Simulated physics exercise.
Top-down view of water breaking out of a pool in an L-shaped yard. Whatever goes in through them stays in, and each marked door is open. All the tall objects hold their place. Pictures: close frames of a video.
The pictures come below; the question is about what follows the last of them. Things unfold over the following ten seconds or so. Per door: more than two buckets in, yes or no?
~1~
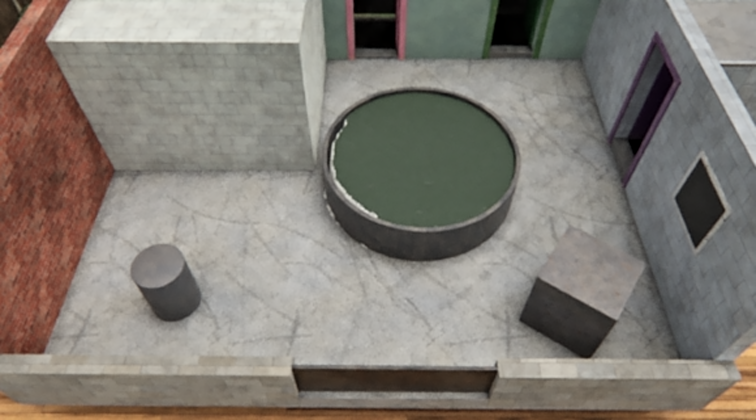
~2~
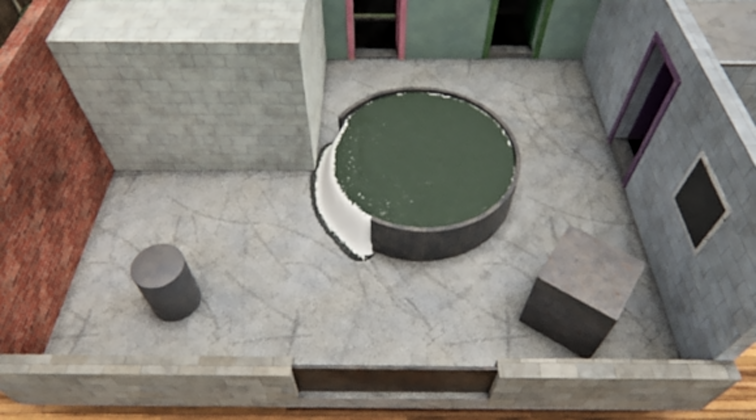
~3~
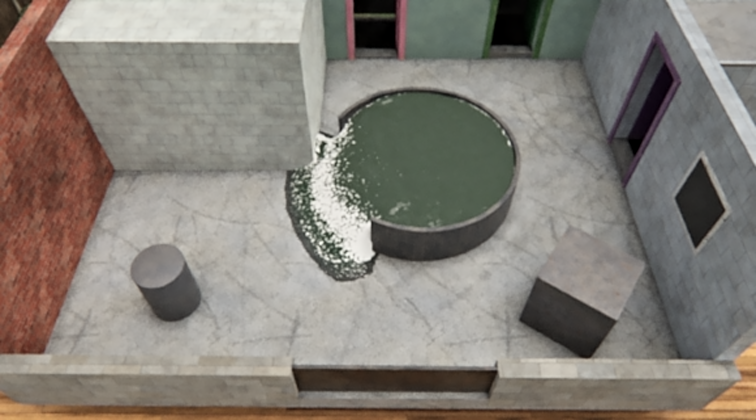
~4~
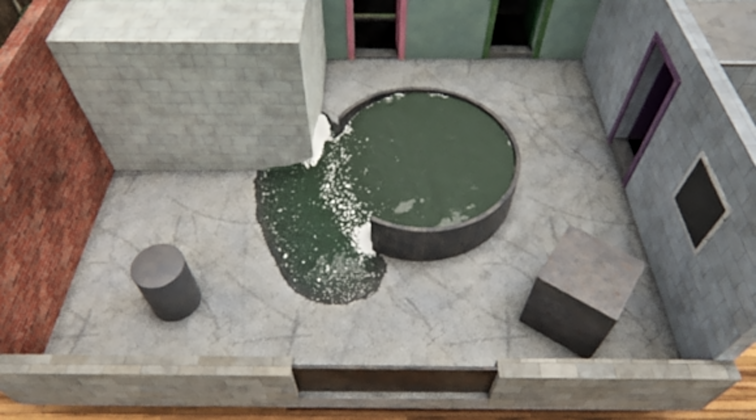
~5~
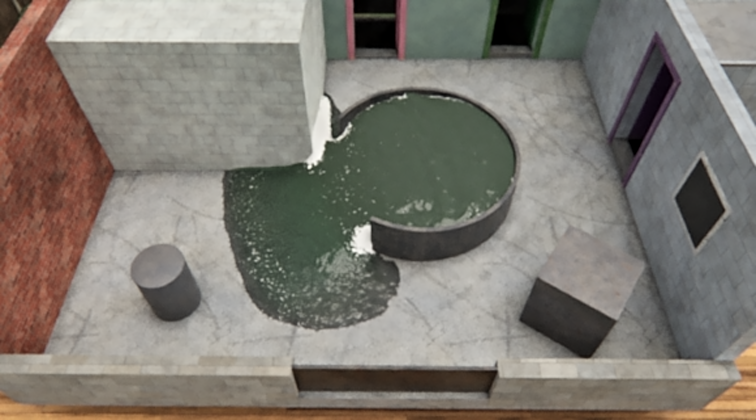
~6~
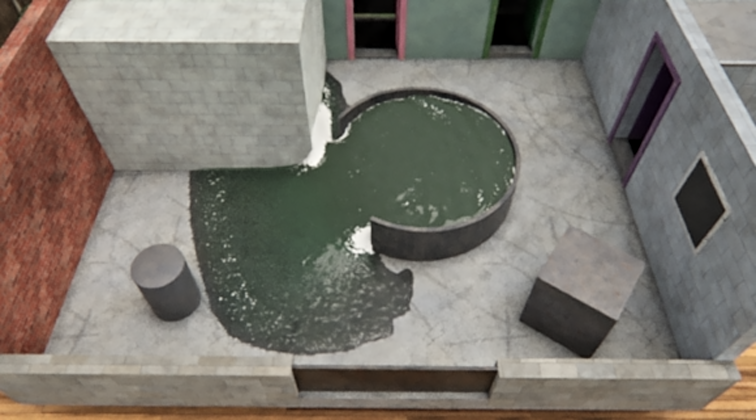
Green door no, pink door yes, purple door no.
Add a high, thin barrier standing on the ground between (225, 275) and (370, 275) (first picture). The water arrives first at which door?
The pink-painted one comes first.
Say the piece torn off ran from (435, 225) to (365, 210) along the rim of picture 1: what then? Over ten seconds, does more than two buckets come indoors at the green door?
Then: The green door falls short.
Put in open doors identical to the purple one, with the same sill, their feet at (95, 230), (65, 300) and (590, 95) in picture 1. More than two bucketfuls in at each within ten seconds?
As listed: Passes that mark, passes that mark, lets less in.
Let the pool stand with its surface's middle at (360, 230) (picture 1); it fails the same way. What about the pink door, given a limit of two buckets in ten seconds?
In short: Pink door is under.
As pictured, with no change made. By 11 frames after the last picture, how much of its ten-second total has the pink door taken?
That comes out to 30 per cent by my count.
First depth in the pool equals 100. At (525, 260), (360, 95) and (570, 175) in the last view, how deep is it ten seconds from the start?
The depths come to near 16, 4 and 14 per cent respectively.
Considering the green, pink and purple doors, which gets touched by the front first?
I say the pink door.
A moment on, water covers 40 % of the floor; the green door not reached, the pink door under two buckets in, the purple door not reached.
Next, water covers 50 % of the floor; the green door not reached, the pink door over two buckets in, the purple door not reached.
Then, water covers 55 % of the floor; the green door wet at the sill, nothing in, the pink door over two buckets in, the purple door not reached.
Later, water covers 85 % of the floor; the green door wet at the sill, nothing in, the pink door far over two buckets in, the purple door wet at the sill, nothing in.
In the end, water covers 100 % of the floor; the green door wet at the sill, nothing in, the pink door far over two buckets in, the purple door wet at the sill, nothing in.
